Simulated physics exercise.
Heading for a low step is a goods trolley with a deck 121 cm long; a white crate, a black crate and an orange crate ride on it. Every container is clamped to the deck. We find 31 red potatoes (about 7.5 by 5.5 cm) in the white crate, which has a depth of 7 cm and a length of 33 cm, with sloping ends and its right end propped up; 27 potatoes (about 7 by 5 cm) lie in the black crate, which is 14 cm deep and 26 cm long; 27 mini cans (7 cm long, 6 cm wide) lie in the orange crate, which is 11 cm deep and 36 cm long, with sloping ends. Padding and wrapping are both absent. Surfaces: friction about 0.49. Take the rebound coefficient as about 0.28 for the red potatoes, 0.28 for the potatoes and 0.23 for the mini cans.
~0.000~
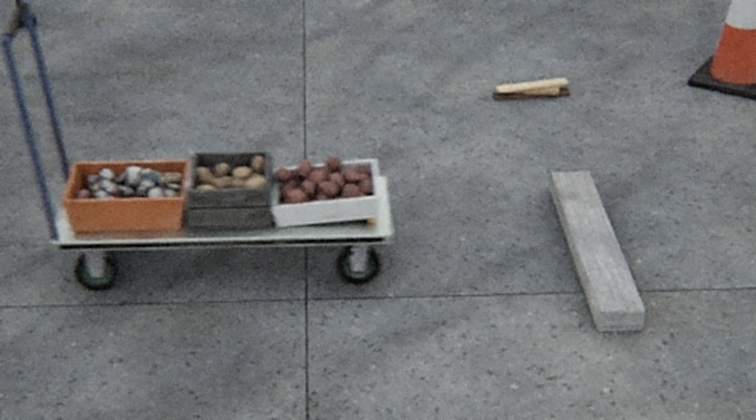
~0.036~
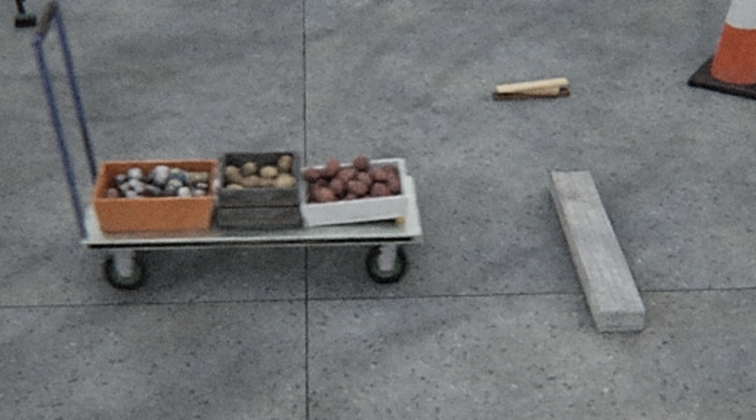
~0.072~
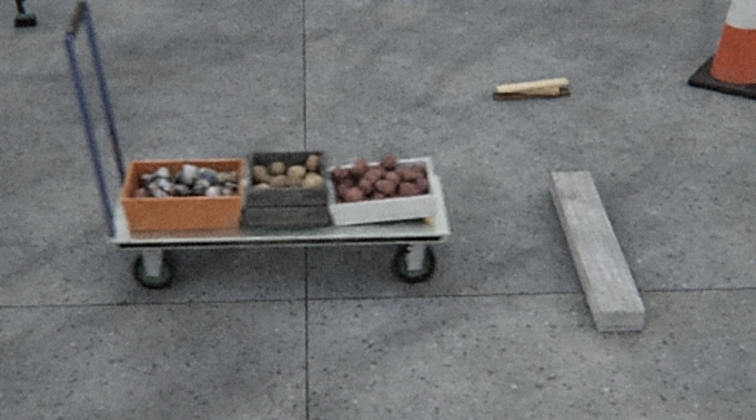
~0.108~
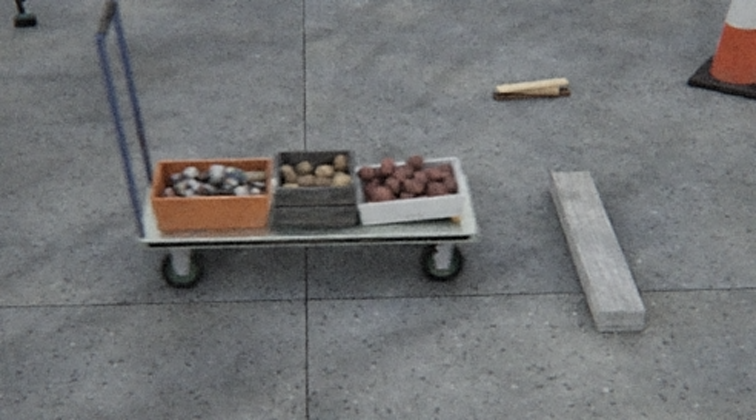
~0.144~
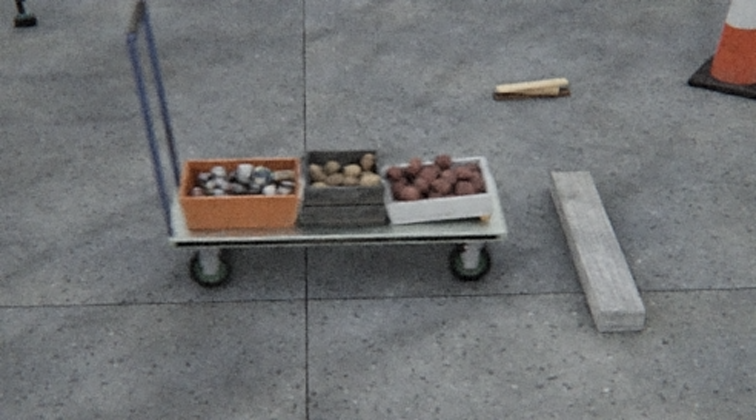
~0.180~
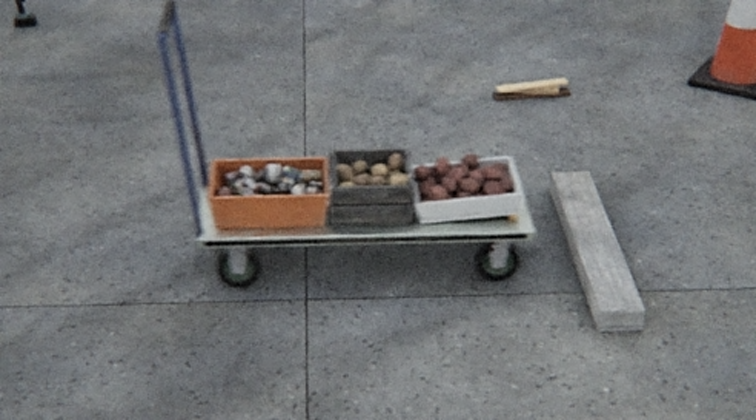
On a gray paved area, a flat trolley with a blue handle rolled steadily to the right, carrying orange, black and white crates filled with small roundish items, and drew closer to a low step.
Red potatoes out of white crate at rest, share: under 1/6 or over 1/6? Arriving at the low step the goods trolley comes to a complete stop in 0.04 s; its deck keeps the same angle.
Over 1/6.
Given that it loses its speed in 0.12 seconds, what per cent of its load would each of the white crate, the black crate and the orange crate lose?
White crate 20, black crate 0, orange crate 0 %.
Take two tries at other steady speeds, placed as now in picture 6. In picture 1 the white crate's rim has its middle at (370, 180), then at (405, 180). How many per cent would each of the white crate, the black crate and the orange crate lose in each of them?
White crate: 10 / 0 percent; black crate: 0 / 0 percent; orange crate: 0 / 0 percent.
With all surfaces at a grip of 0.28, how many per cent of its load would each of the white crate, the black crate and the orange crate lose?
White crate 30%, black crate 0%, orange crate 10%.
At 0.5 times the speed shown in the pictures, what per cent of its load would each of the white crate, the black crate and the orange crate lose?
In that case the white crate sheds 0 per cent, the black crate 0 per cent and the orange crate 0 per cent.
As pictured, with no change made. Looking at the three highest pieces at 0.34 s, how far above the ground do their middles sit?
On average they sit about 42 cm high.
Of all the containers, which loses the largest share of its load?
That's the white crate.
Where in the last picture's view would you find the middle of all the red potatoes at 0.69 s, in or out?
(547, 189).
After 0.24 s, the wheels strike.
After 0.34 s, white crate 31 in, 0 out, black crate 27 in, 0 out and orange crate 27 in, 0 out.
After 0.46 s, white crate 25 in, 6 out, black crate 26 in, 1 out and orange crate 24 in, 3 out.
After 0.69 s, white crate 20 in, 11 out, black crate 26 in, 1 out and orange crate 23 in, 4 out.
Outcome (at 1.19 s), white crate 20 in, 11 out, black crate 26 in, 1 out and orange crate 23 in, 4 out. Asked share, 11 of 31, 35 per cent.
